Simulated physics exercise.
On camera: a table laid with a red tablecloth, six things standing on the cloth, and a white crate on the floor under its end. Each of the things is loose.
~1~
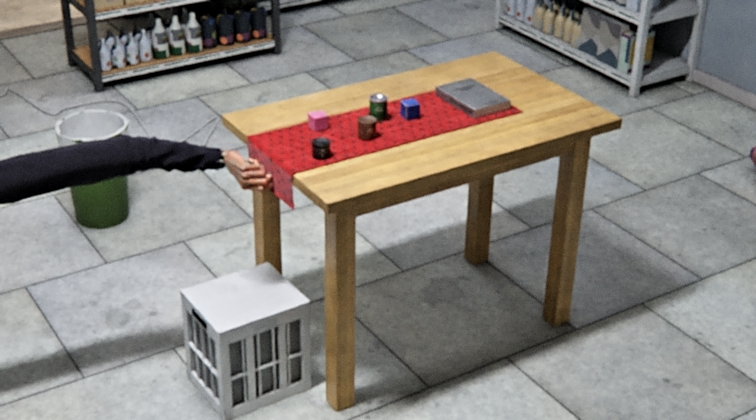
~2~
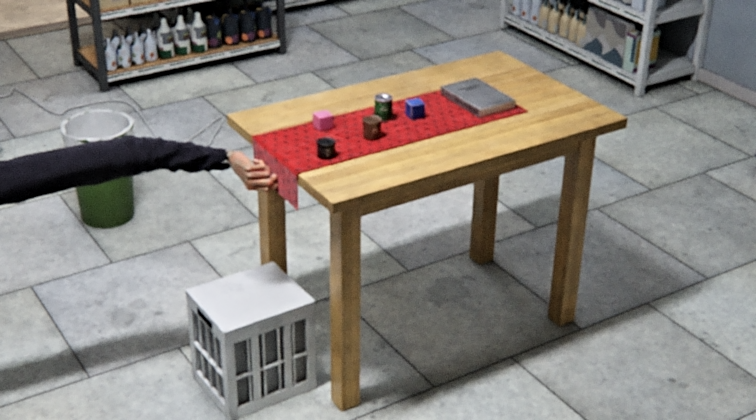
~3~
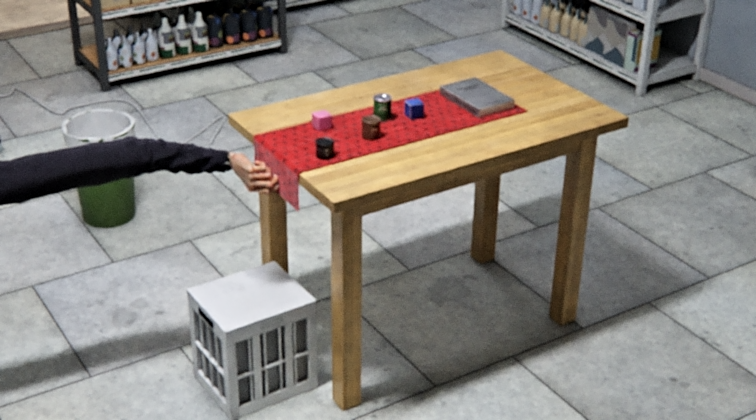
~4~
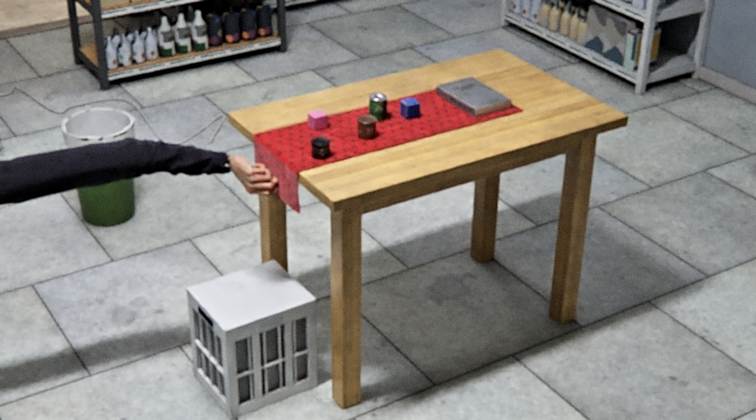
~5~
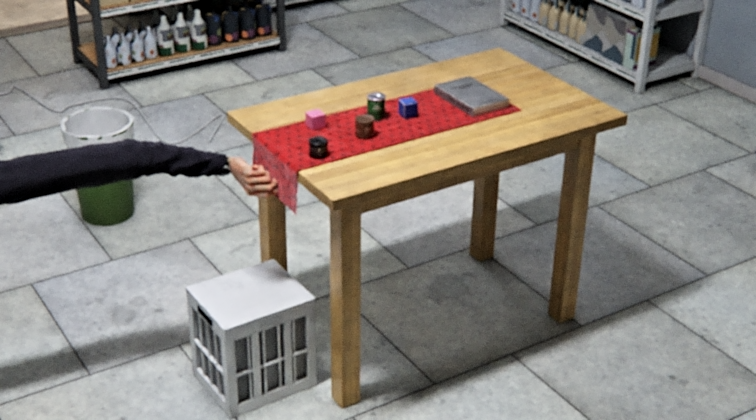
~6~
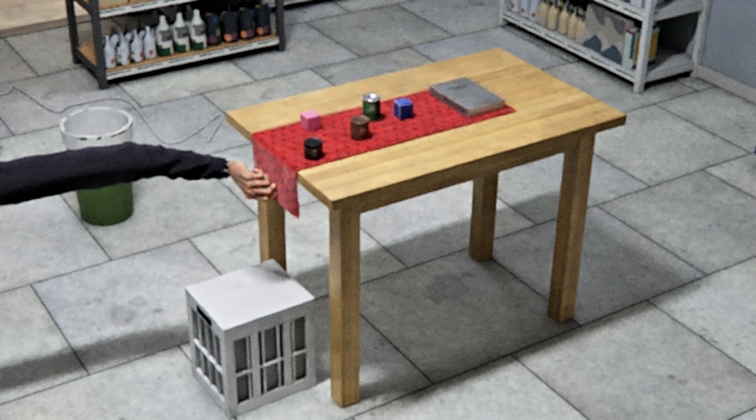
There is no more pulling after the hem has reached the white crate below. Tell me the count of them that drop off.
Oh, the ones that fall number three in all this time.
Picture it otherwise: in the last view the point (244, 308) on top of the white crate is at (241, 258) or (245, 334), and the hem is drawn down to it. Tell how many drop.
Then 1 and 4.
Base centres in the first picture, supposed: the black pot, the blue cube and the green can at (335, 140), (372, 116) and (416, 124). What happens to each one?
Outcome: Black pot falls away, blue cube stays aboard, green can stays aboard.
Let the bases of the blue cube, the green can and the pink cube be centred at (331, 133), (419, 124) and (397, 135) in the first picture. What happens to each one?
So, the blue cube ends up down, the green can makes it through, the pink cube makes it through.
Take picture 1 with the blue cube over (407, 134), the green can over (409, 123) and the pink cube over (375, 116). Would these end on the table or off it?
Well, the blue cube is safe, the green can is safe, and the pink cube is safe.
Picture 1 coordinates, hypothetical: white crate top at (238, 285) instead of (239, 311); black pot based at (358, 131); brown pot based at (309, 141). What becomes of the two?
The black pot holds on, the brown pot is carried off.
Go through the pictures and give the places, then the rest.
The first frame shows hem (294, 210); black pot (321, 141); pink cube (318, 114); brown pot (367, 120); green can (378, 98); blue cube (410, 102); top of the crate (239, 311).
The second frame shows hem (298, 210); black pot (326, 141).
The third frame shows hem (299, 212); pink cube (322, 114).
The fourth frame shows hem (300, 214); brown pot (367, 119); top of the crate (245, 309).
The fifth frame shows hem (297, 216); green can (376, 96).
The sixth frame shows hem (299, 219); black pot (313, 142); pink cube (310, 114); brown pot (360, 119); green can (371, 97); blue cube (403, 102).
Soon after, hem near (275, 235); black pot gone.
After that, hem near (275, 276); black pot, pink cube and brown pot gone.
In the end, hem on the crate; black pot, pink cube and brown pot gone. The count of fallen things is three.
